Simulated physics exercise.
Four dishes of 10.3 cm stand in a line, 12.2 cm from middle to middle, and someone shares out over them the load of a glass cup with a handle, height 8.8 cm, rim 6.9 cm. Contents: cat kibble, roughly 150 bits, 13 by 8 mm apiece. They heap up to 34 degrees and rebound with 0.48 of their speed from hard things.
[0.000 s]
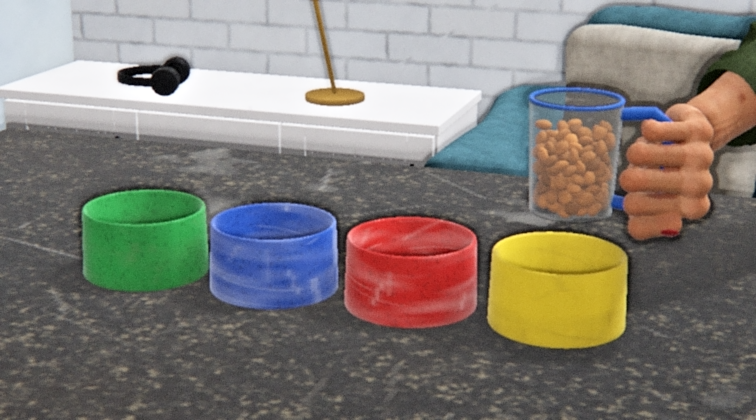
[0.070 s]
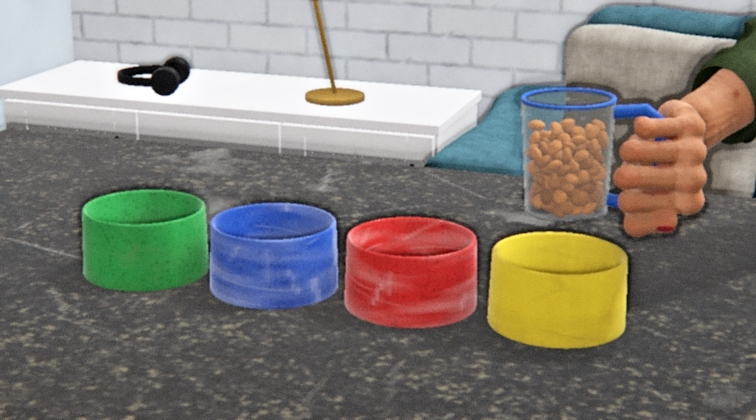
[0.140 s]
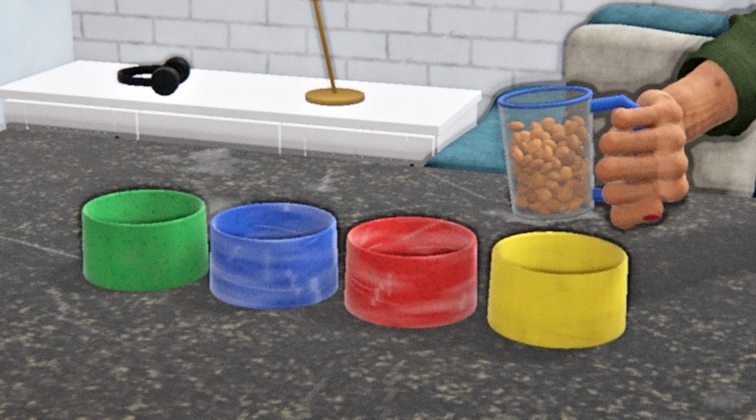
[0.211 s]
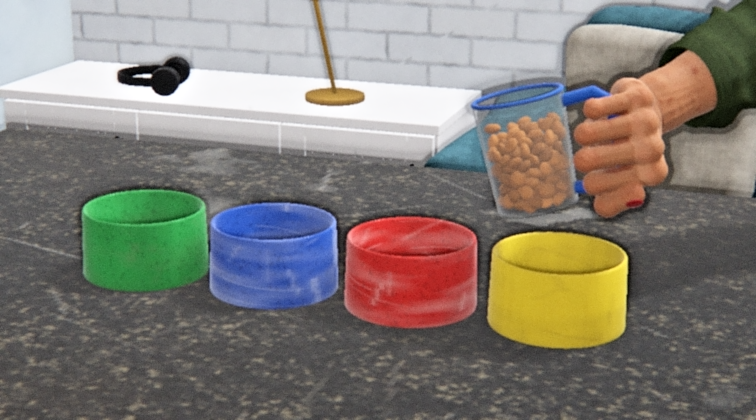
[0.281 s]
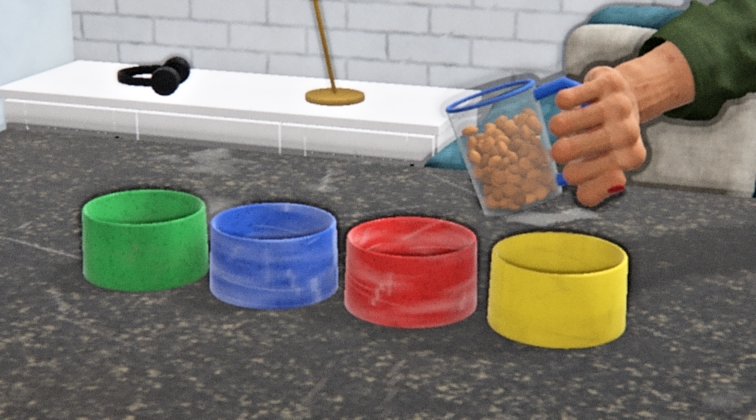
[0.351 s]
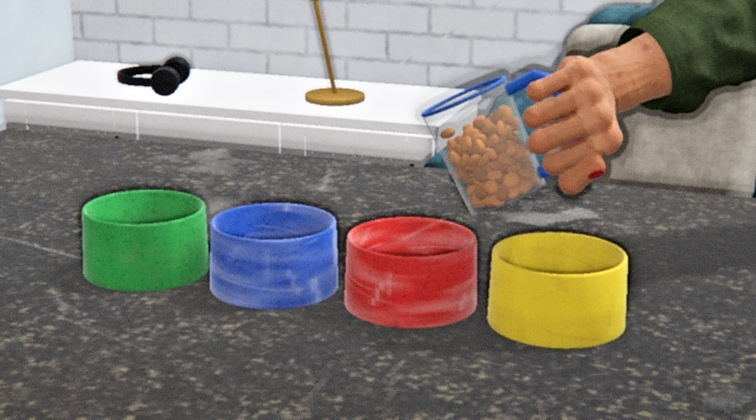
A hand in a dark green sleeve grips a clear, blue-rimmed cup of small brown pieces above a speckled dark grey surface, viewed from slightly above by a still camera. Green, blue, red and yellow dishes stand in a row from left to right, before a white ledge with black headphones and a brick wall. The hand moves the cup leftward, tilting it increasingly to the left.
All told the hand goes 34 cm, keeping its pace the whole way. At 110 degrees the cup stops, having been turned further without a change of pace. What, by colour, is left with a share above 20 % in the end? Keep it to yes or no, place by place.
Place by place: Red no, blue no, green yes, yellow no, counter no.
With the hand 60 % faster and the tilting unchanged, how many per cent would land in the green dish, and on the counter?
Shares: Green 90, counter 0.
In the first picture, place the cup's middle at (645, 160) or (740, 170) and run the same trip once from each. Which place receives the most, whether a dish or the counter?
In the first try green collects the most, and in the second it's blue.
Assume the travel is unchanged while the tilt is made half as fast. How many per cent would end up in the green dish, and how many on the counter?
In that case I'd put green at 100 and the counter at 0.
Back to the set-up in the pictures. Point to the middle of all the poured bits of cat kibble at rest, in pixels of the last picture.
Somewhere near (133, 249) in the last picture.
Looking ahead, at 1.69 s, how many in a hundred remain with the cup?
Estimate: Around 30 % of the load.
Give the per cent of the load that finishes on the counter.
Around 0 percent, I'd guess.
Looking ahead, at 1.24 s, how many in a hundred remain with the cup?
It comes to about 95 percent.
After 0.88 s, tilt 74 degrees; cup holds 100 %.
After 1.24 s, tilt 106 degrees; cup holds 95 %, green 5 %.
After 1.69 s, tilt 110 degrees; cup holds 30 %, green 70 %.
At rest (2.9 s), red 0 %, blue 0 %, green 90 %, yellow 0 %, counter 0 %, cup 10 %.
